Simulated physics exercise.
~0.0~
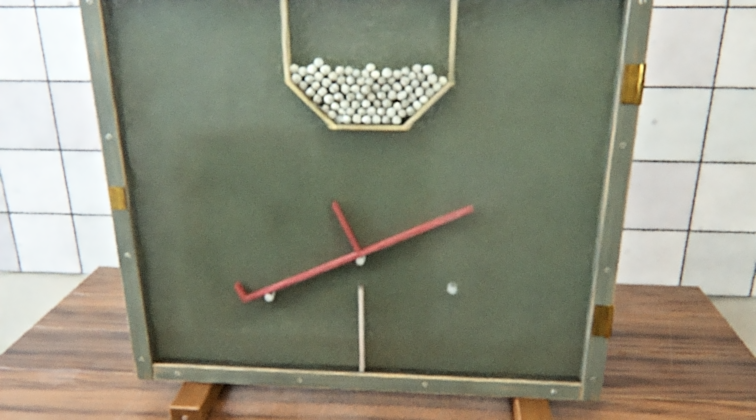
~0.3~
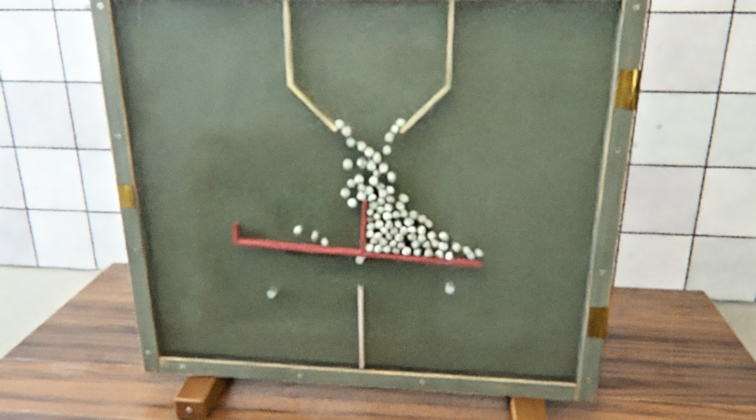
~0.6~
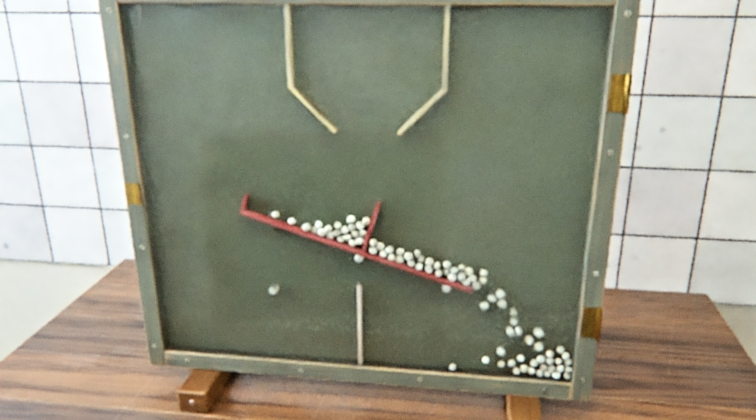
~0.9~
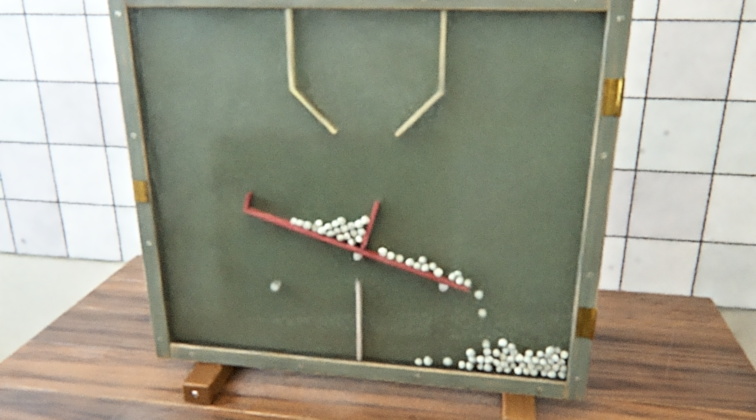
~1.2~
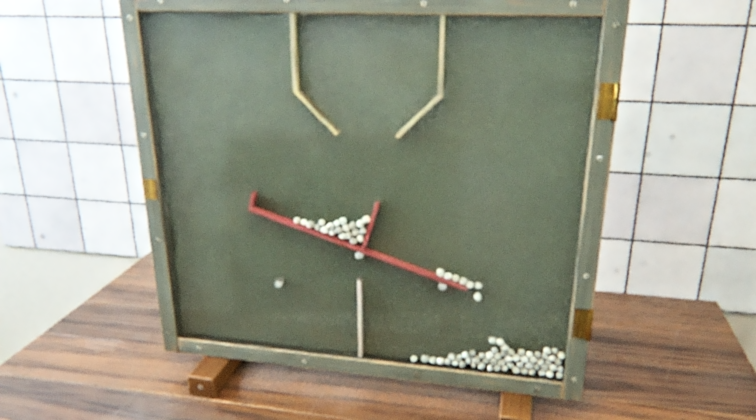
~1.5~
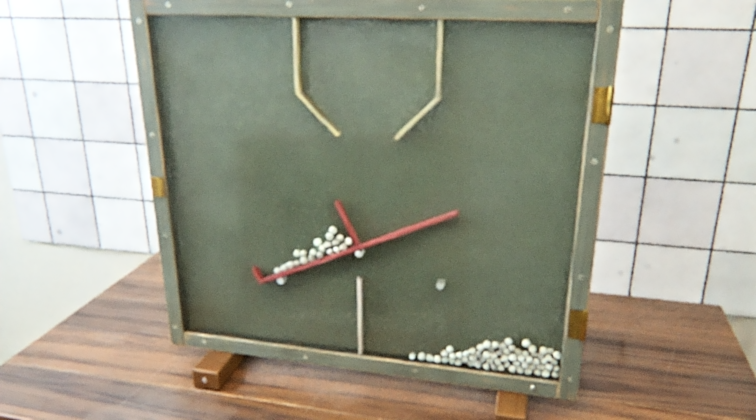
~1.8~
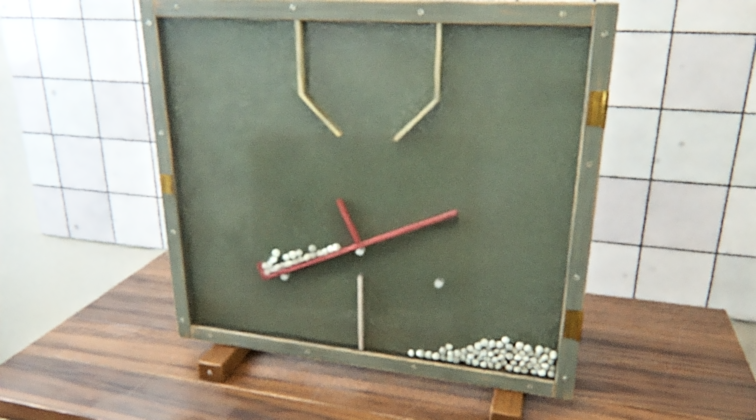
A red seesaw tray with an upright fin tilts down to the left inside a green upright case on a wooden table, seen from the front as the view drifts slightly. Small whitish balls fill a pale hopper above, and a short divider stands below. The balls pour out, pile up right of the fin and tip the tray down to the right. Many slide off into the right bin, while others stay left of the fin. Once the right side empties, the tray swings back left, and the remaining balls settle at its raised lip, leaving the left bin empty.
